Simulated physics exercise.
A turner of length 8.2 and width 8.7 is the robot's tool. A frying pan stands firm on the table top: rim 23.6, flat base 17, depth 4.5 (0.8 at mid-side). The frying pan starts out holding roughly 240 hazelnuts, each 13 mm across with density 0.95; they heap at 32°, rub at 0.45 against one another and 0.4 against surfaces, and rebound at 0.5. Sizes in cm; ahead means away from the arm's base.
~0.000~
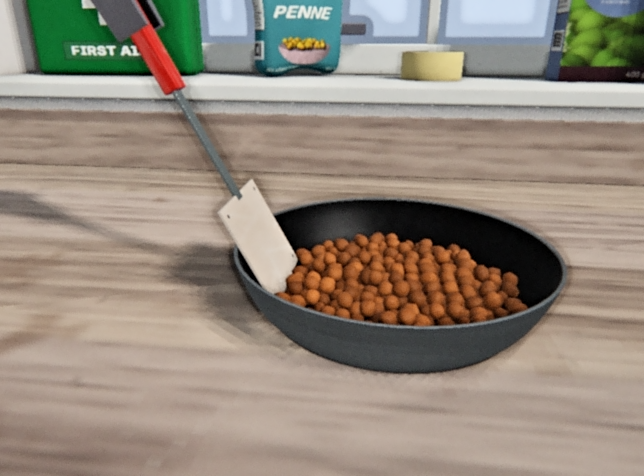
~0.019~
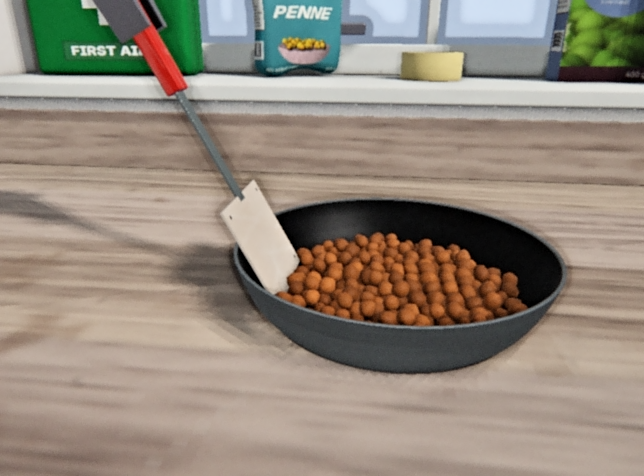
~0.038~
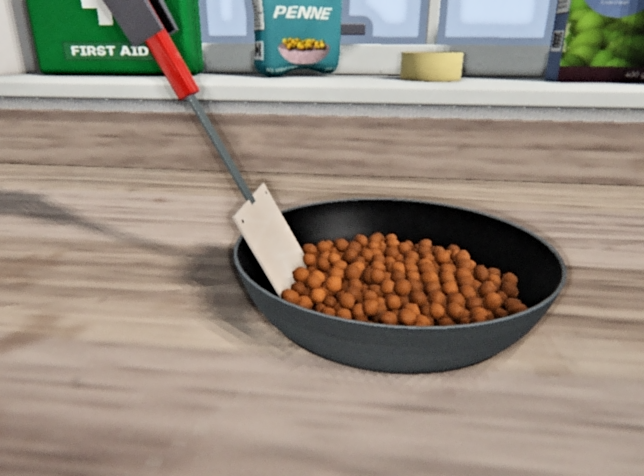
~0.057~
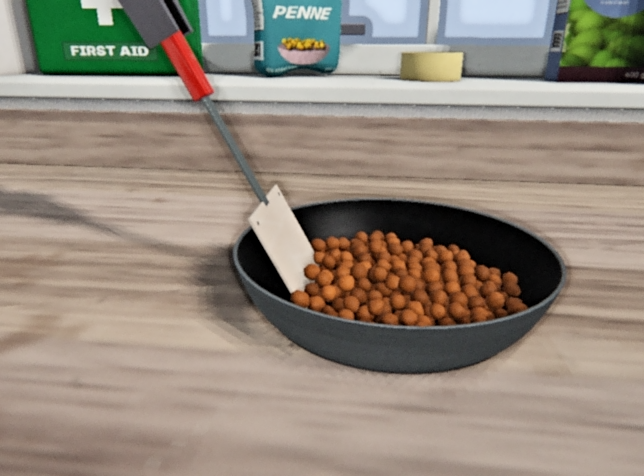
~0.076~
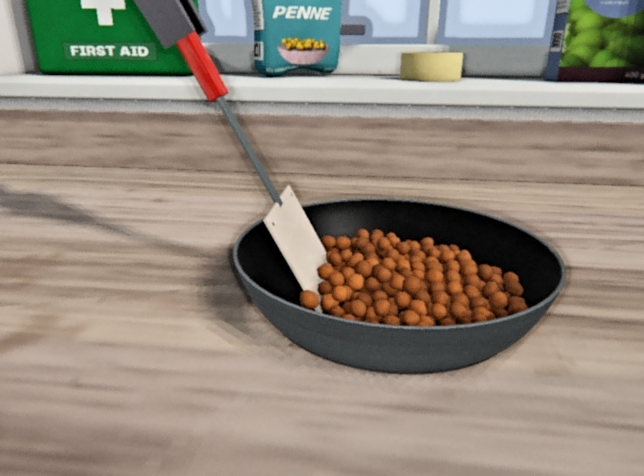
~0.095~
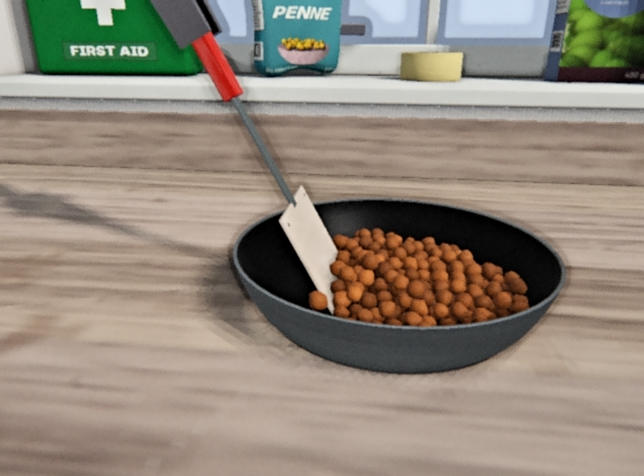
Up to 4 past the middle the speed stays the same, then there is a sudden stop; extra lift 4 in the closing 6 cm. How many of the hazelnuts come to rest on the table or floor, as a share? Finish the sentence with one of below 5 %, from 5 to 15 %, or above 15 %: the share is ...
The share is below 5 %.
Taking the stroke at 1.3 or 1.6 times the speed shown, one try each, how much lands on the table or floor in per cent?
I'd say near 0 and then near 5 per cent.
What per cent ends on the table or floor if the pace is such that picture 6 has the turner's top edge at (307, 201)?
Near 0 in a hundred.
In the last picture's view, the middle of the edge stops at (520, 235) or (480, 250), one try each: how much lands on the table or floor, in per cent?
About 25 and 0 per cent.
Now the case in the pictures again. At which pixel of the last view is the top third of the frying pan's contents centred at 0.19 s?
The middle sits at approx. (431, 273).
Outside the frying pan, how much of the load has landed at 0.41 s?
Some 0 per cent of the load.
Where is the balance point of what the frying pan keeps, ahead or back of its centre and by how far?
Some 4.0 cm ahead of the centre.
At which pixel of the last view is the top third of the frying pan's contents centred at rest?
About (478, 277).
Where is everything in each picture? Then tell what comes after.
In the first picture, the turner top edge at (236, 194), sloping 62°; upper third of the load around (392, 275), from x 280 to 520, top at y 240; 238 in the frying pan.
In the second picture, the turner top edge at (239, 195), sloping 62°; upper third of the load around (392, 275), from x 285 to 520, top at y 240.
In the third picture, the turner top edge at (249, 198), sloping 62°; upper third of the load around (389, 275), from x 290 to 520, top at y 240.
In the fourth picture, the turner top edge at (263, 200), sloping 62°; upper third of the load around (394, 272), from x 290 to 520, top at y 240.
In the fifth picture, the turner top edge at (277, 201), sloping 62°; upper third of the load around (395, 272), from x 290 to 520, top at y 235.
In the sixth picture, the turner top edge at (292, 201), sloping 62°; upper third of the load around (401, 271), from x 290 to 520, top at y 235; 238 in the frying pan.
After 0.14 s, sloping 62°, highest piece 4 above the table; 238 in the frying pan.
After 0.19 s, sloping 62°, highest piece 6 above the table; 238 in the frying pan.
After 0.41 s, sloping 62°, highest piece 5 above the table; 238 in the frying pan.
After 1.46 s, sloping 62°, highest piece 5 above the table; 238 in the frying pan.
In the end, 238 in the frying pan. That is 0 % on the table or floor.
